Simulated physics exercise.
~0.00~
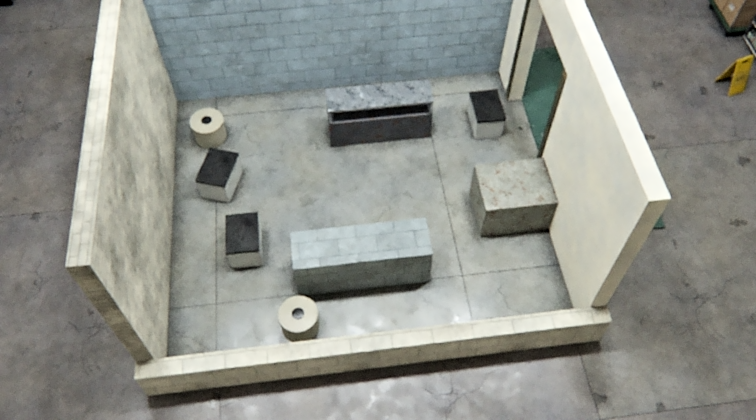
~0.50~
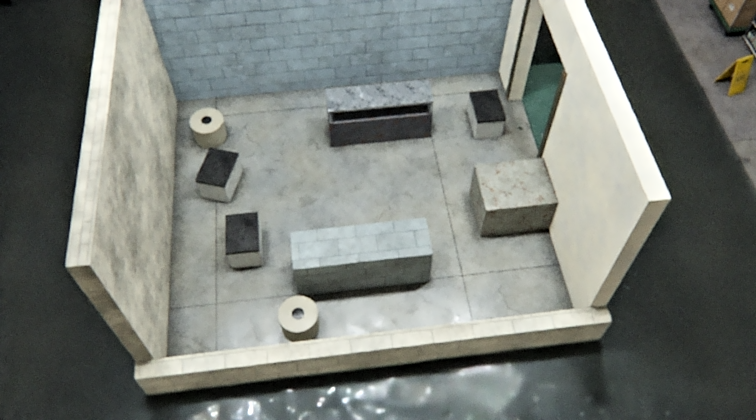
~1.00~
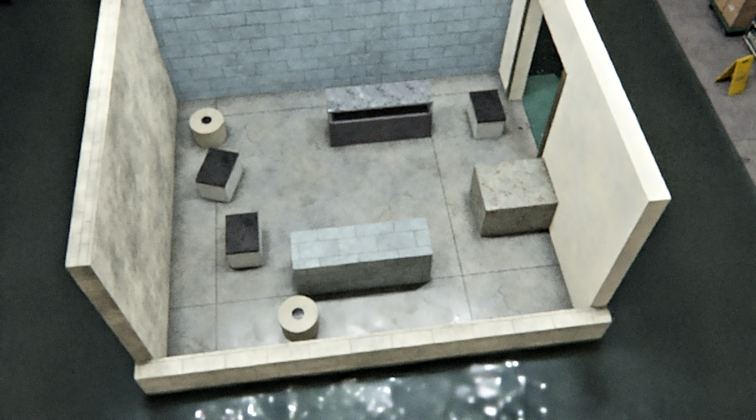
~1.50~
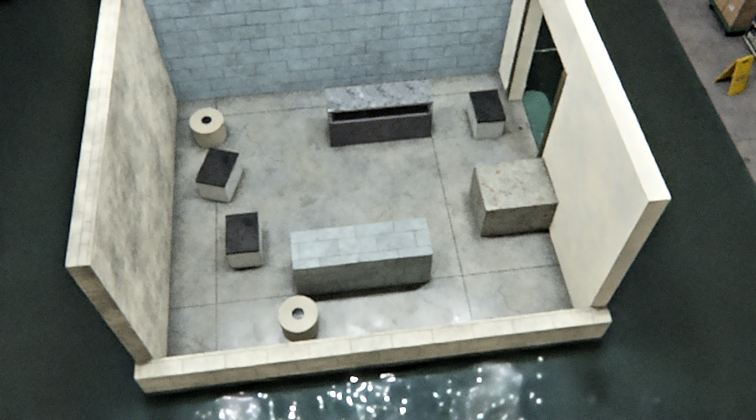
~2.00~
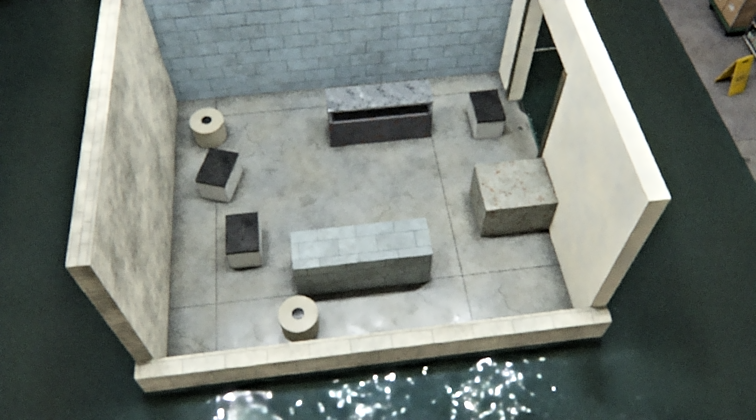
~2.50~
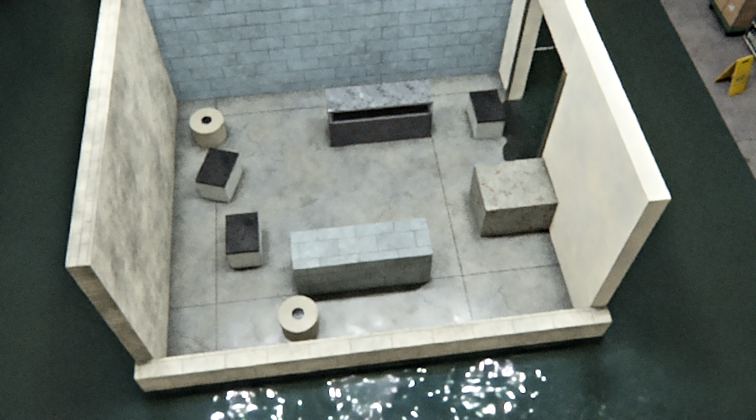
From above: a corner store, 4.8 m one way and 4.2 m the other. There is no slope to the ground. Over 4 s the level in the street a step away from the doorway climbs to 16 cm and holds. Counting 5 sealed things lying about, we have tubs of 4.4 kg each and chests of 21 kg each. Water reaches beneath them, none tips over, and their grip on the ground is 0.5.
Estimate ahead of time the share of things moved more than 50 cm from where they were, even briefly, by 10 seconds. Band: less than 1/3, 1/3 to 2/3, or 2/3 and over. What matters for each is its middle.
I expect the share that gets shoved will be below a third.
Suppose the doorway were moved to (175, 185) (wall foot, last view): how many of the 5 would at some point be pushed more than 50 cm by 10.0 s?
That gives 2 of them.
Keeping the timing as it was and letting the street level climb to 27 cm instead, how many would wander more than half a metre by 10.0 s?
It would come to 5 of them.
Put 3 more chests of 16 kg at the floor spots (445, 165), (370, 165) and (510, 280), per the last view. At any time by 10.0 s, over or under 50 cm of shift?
So the first ends up past the threshold, the second past the threshold, the third below the threshold.
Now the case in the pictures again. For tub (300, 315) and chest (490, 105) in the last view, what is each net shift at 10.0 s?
Shifts: 0 cm / 60 cm.
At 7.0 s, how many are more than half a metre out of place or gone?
Count: 1.
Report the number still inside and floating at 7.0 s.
At that instant the tally stands at 0.
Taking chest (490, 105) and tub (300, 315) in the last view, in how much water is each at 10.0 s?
Some 5 cm at the first, some 2 cm at the second.
After 3.5 s 0 of 5 are over 50 cm from their spots; 0 afloat.
After 4.5 s 0 of 5 are over 50 cm from their spots; 0 afloat.
After 7.0 s 1 of 5 are over 50 cm from their spots; 0 afloat.
After 10.0 s 1 of 5 are over 50 cm from their spots, and 1 have been at some point; 1 afloat.
